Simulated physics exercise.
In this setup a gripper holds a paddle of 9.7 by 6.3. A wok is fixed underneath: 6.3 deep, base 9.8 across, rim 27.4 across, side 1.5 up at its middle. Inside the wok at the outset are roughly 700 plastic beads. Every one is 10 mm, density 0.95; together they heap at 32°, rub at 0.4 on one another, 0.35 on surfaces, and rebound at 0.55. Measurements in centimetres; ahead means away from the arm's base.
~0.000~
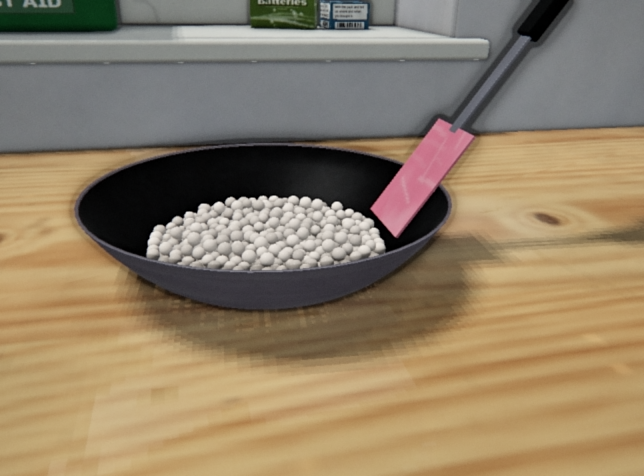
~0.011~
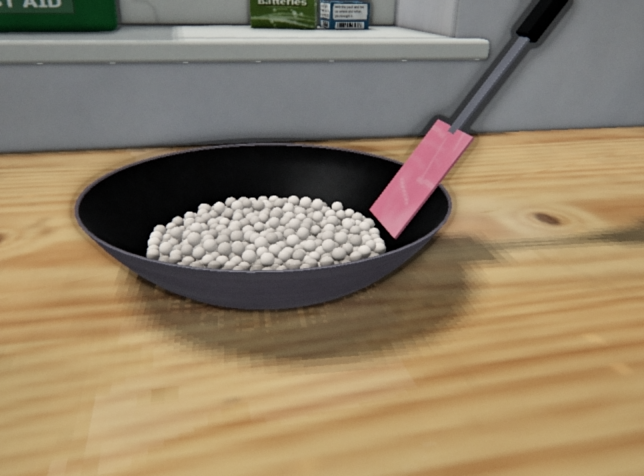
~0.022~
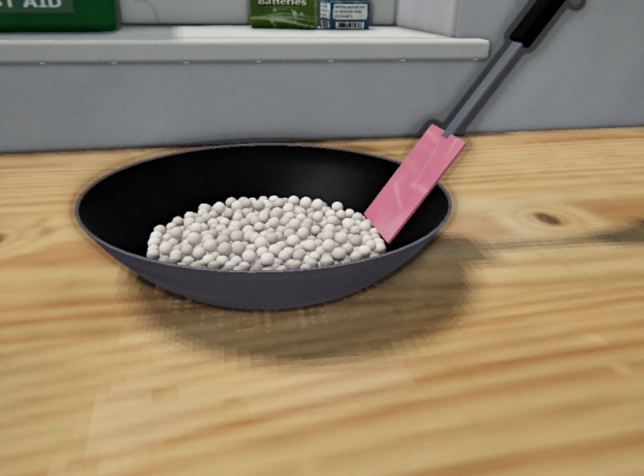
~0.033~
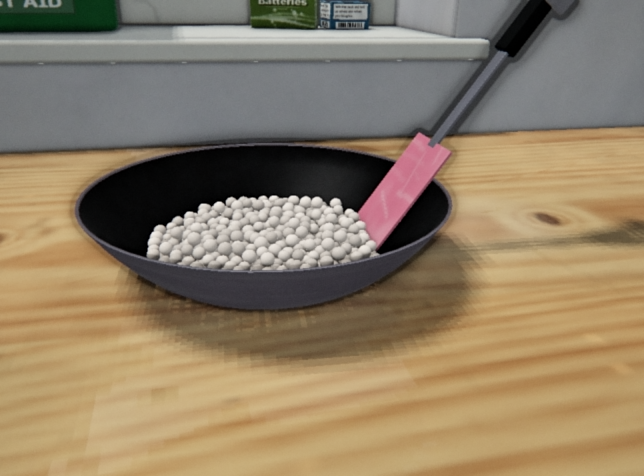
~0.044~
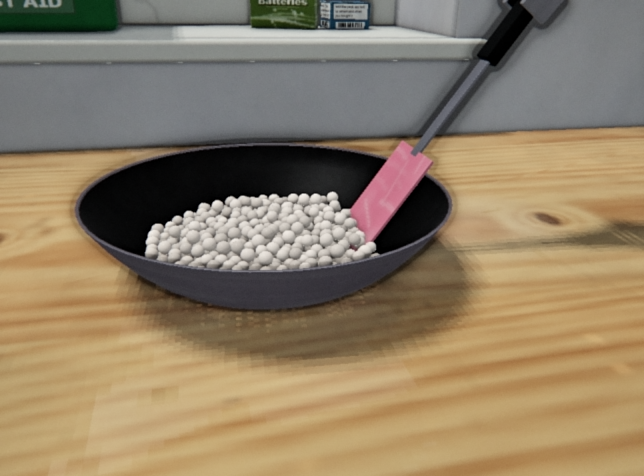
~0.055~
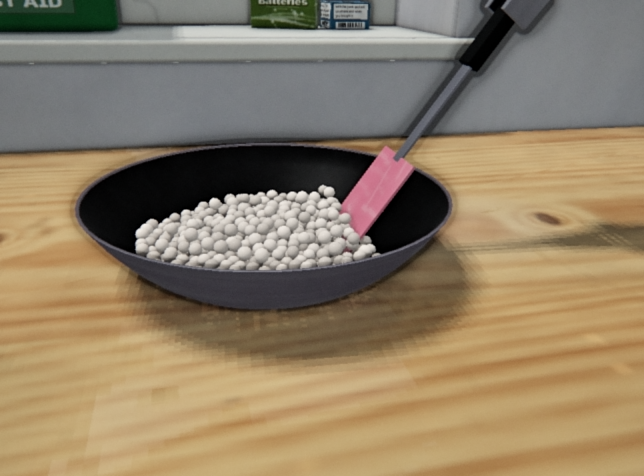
Pink paddle held by a gripper sliding left inside a dark wok, pushing white beads slightly leftward and heaping them a little higher.
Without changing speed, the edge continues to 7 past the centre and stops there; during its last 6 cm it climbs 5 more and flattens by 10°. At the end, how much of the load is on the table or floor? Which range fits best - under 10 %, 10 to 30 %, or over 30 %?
The range that fits: 10 to 30 %.
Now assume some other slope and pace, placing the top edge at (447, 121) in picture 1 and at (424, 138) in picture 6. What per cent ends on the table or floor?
I'd put it at roughly 0 per cent.
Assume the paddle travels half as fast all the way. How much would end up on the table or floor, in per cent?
In that case, close to 5 per cent.
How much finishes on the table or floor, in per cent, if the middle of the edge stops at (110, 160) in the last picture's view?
Approximately 30 per cent, I reckon.
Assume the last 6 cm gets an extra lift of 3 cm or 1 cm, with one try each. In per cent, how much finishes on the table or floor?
Roughly 20 % and then 10 %.
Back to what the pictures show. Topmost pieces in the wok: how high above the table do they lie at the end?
Close to 5.5 centimetres high.
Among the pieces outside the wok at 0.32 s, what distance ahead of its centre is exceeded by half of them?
The distance is around 28 cm.
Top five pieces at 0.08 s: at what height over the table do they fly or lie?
About 6 cm.
By 0.08 s, sloping 54°, highest piece 6 above the table; 699 in the wok.
By 0.11 s, sloping 51°, highest piece 8 above the table; 699 in the wok.
By 0.32 s, sloping 44°, highest piece 14 above the table; 597 in the wok, 23 on the table or floor, 79 on the blade or in flight.
By 1.37 s, sloping 44°, highest piece 5 above the table; 597 in the wok, 102 on the table or floor.
Final count, 597 in the wok, 102 on the table or floor. That is 15 % on the table or floor.
